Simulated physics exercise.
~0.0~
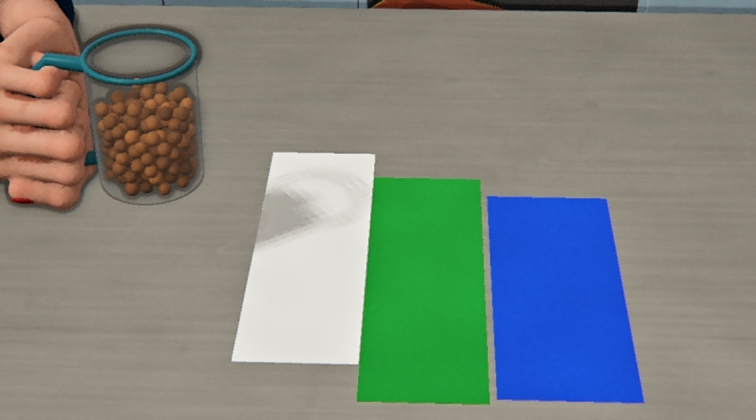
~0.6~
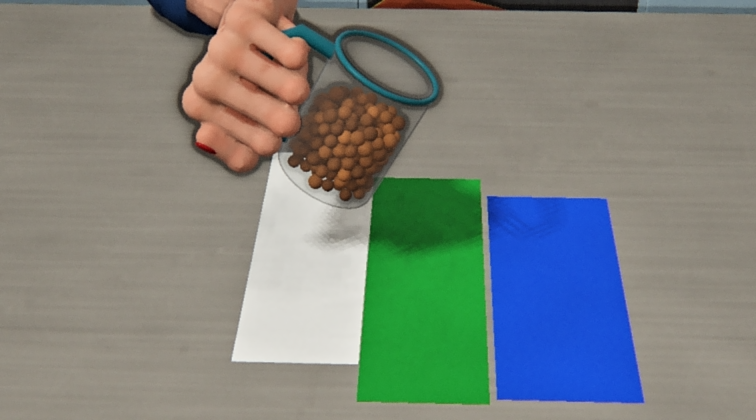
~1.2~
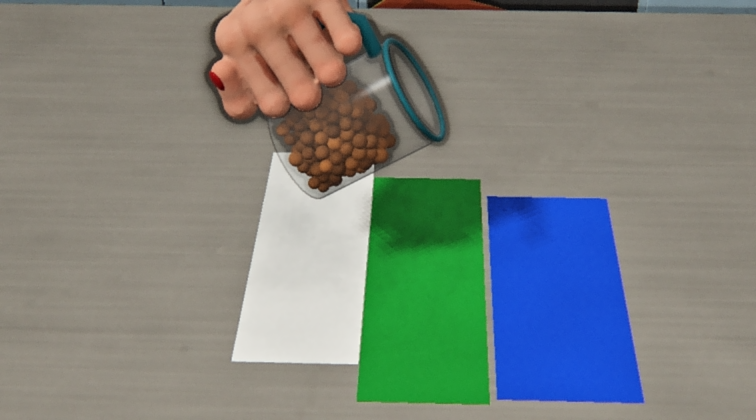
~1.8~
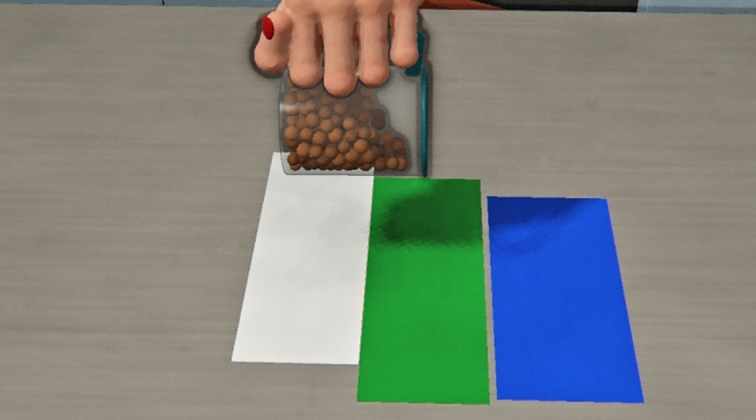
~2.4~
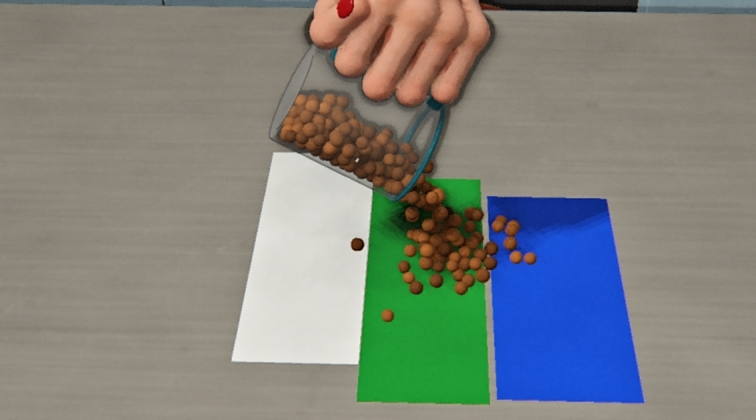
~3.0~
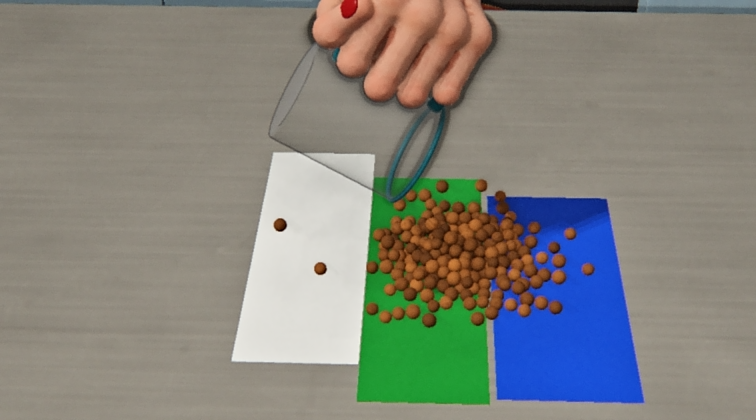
A hand with a red-painted nail holds a clear cup with a teal rim, full of small brown balls, at the left above a grey tabletop seen from above at an angle. White, green and blue mats lie side by side on the table. The hand carries the cup right and tips it rightward over the mats until it lies on its side. As it tilts further, the balls tumble out onto the green mat. The cup ends empty, with most balls heaped on green, many spread onto blue, and two on white.
